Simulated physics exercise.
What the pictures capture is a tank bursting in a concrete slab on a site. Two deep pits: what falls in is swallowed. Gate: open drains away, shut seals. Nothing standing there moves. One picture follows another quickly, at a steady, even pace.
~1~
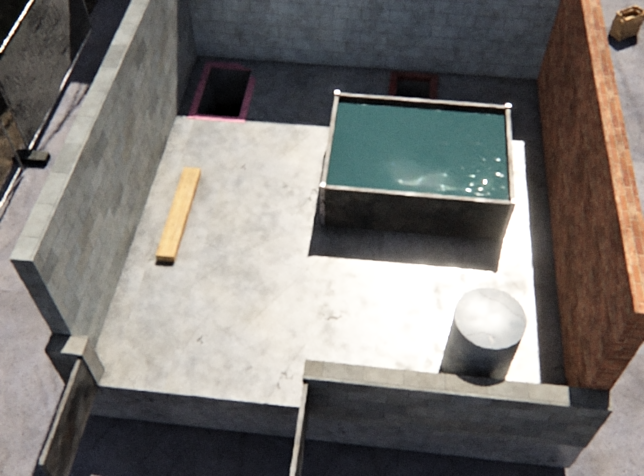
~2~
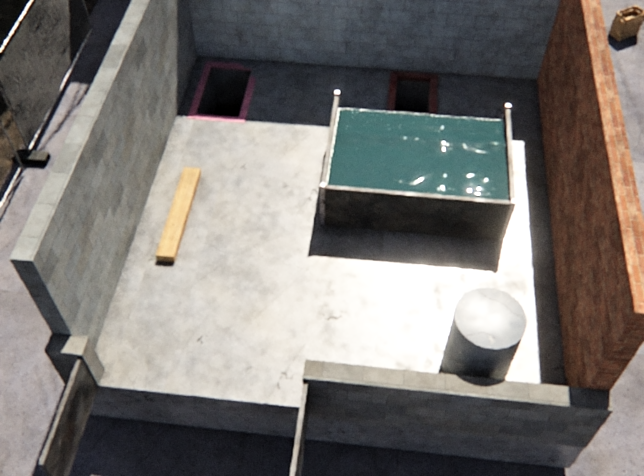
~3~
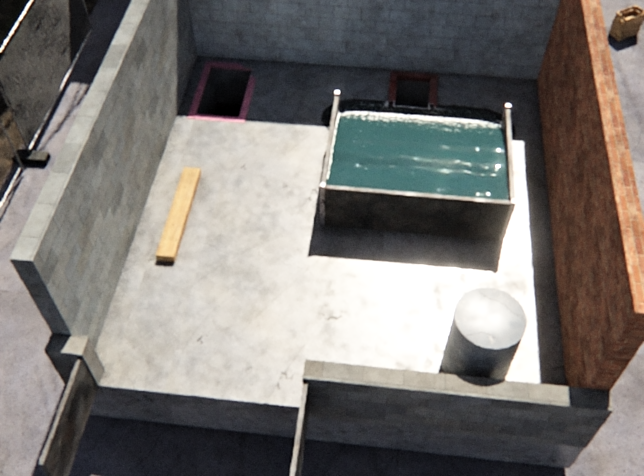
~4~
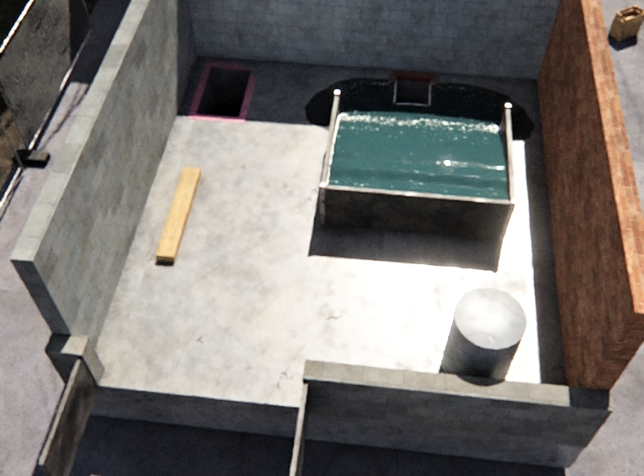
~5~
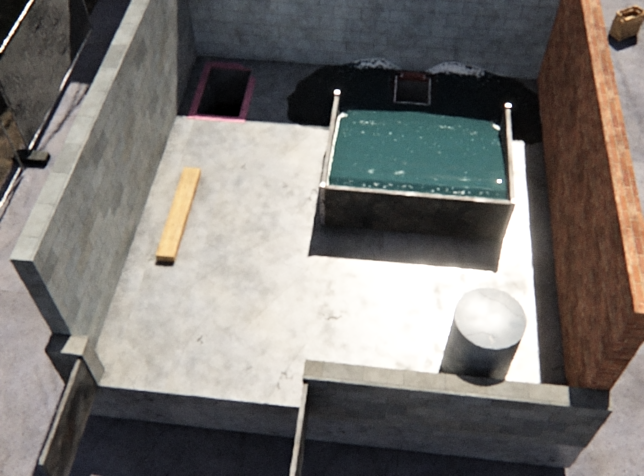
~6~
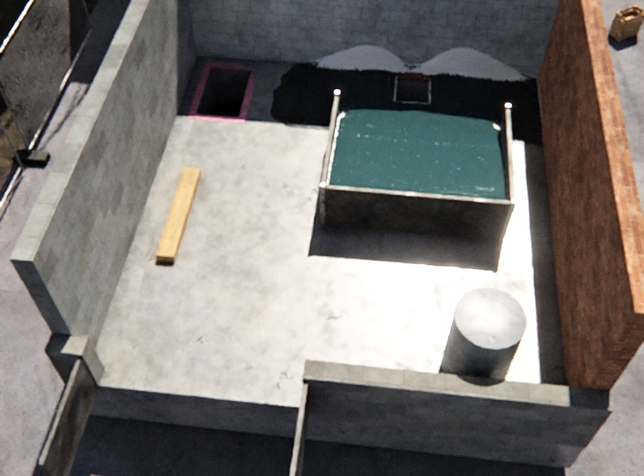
In this clip, a tank of green water stands in a walled concrete yard until its far side opens and water pours out behind it, spreading as a dark pool around a small pit and reaching the back wall.
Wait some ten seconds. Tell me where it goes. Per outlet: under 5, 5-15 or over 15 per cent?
Per outlet: Gate under 5 per cent; red pit over 15 per cent; pink pit over 15 per cent.
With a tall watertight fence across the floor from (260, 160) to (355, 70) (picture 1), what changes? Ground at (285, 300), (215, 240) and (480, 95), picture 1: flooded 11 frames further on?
The first location is not reached, the second is not reached, and the third is soaked through.
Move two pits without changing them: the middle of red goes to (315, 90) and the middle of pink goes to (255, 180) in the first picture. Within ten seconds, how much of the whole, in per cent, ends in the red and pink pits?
Red: 30 %; pink: 4 %.
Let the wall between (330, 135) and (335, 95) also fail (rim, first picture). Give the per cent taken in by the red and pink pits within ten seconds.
In percent: Red 0, pink 45.
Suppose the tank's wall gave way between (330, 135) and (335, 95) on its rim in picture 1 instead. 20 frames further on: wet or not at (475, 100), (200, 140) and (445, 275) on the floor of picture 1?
Unsoaked, then soaked, then unsoaked.
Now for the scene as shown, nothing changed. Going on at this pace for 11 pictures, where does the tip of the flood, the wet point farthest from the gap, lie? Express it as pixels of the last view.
My pick would be pixel (197, 59).
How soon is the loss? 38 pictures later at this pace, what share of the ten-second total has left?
It works out at roughly 90 per cent.
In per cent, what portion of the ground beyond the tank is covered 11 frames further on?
Some 25 in a hundred.
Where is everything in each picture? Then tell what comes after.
In the first picture, the water tank at (419, 149) is whole and still.
In the second picture, water pours out on the water tank's far side and has run to a hidden place.
In the third picture, the front is at (328, 115), out from the gap on the water tank's far side.
In the fourth picture, water pours out on the water tank's far side and has run to (520, 111).
In the fifth picture, water pours out on the water tank's far side and has run to (534, 100).
In the sixth picture, water pours out on the water tank's far side and has run to (304, 64).
A moment on, water covers 20 % of the floor; the gate 0 %, the red pit 13 %, the pink pit 0 %.
Next, water covers 25 % of the floor; the gate 0 %, the red pit 23 %, the pink pit 4 %.
Then, water covers 40 % of the floor; the gate 0 %, the red pit 33 %, the pink pit 11 %.
Later, water covers 60 % of the floor; the gate 0 %, the red pit 37 %, the pink pit 18 %.
In the end, water covers 85 % of the floor; the gate 1 %, the red pit 38 %, the pink pit 24 %.
